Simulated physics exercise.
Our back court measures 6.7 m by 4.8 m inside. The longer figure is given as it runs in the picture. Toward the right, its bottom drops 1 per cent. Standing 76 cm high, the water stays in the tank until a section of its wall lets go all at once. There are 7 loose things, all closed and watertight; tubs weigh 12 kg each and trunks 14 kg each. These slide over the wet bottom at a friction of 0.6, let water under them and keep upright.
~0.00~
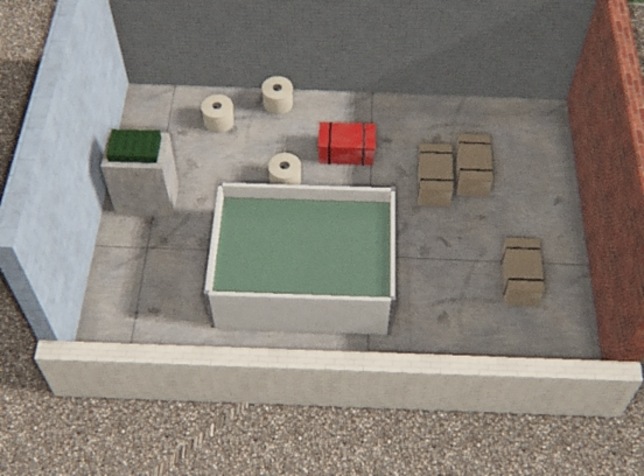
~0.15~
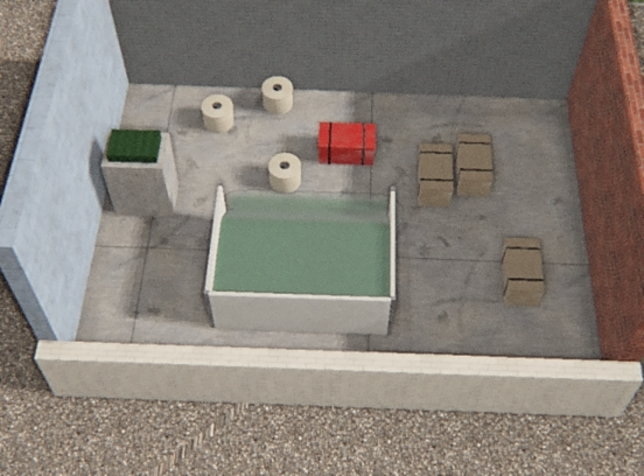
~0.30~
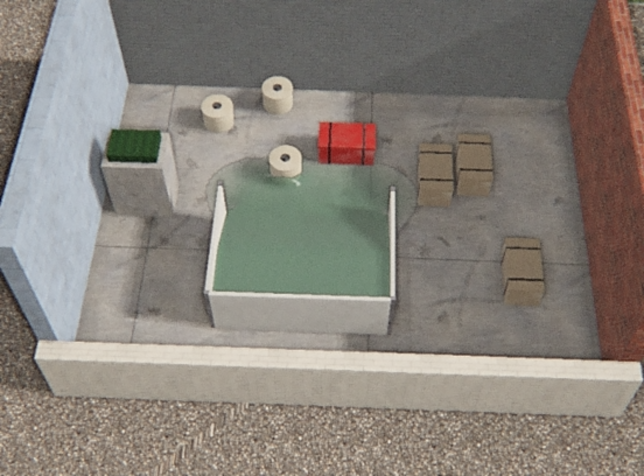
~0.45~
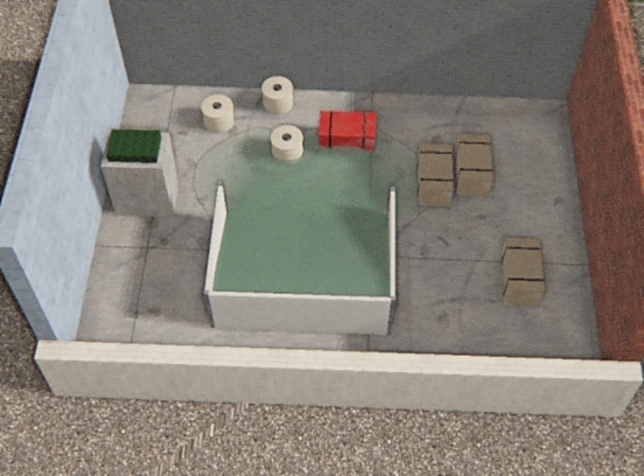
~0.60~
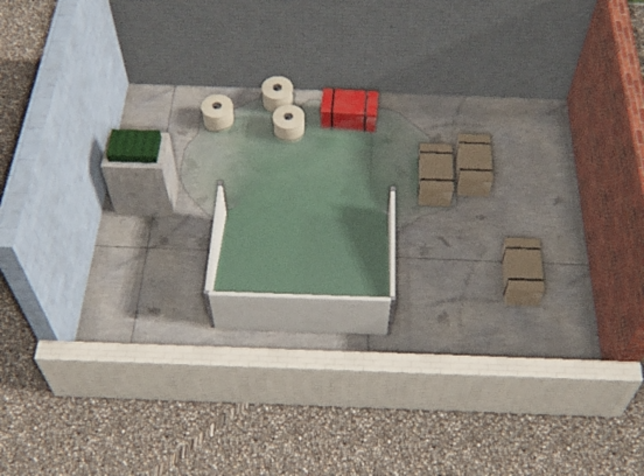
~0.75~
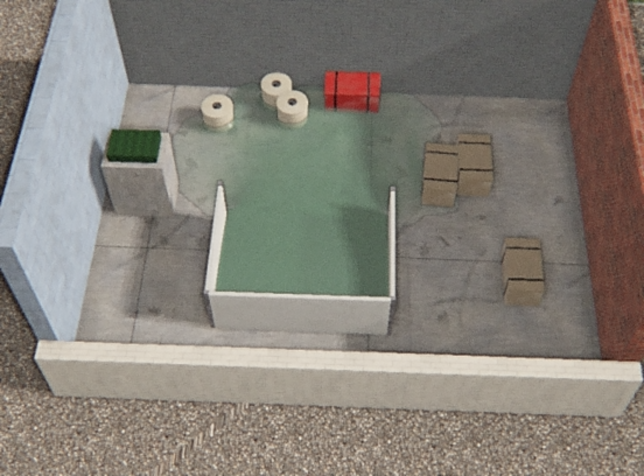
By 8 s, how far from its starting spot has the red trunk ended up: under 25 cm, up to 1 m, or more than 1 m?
Expect a big change in position.
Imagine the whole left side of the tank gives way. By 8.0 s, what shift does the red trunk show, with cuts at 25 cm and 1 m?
Then the red trunk moves a short way.
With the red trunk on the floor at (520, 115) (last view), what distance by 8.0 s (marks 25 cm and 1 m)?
I'd say it lands far off.
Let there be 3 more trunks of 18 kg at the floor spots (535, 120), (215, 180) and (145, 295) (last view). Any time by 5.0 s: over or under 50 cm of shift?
Respectively: Greater, greater, smaller.
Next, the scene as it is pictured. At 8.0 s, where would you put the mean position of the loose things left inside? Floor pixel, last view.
It works out to somewhere near (379, 250) on the floor.
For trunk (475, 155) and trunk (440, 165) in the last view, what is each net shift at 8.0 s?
In turn: 300 cm, 140 cm.
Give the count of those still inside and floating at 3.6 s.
At that point I count 4.
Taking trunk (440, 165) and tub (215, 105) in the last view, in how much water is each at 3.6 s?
I'd estimate 5 cm for the first and 27 cm for the second.
After 1.6 s the red trunk is near (370, 67), 1.0 m from its start, afloat; 4 afloat.
After 3.6 s the red trunk is near (535, 104), 2.7 m from its start, afloat; 4 afloat.
After 5.6 s the red trunk is near (551, 161), 2.9 m from its start, afloat; 7 afloat.
After 8.0 s the red trunk is near (549, 281), 3.5 m from its start, afloat; 5 afloat.
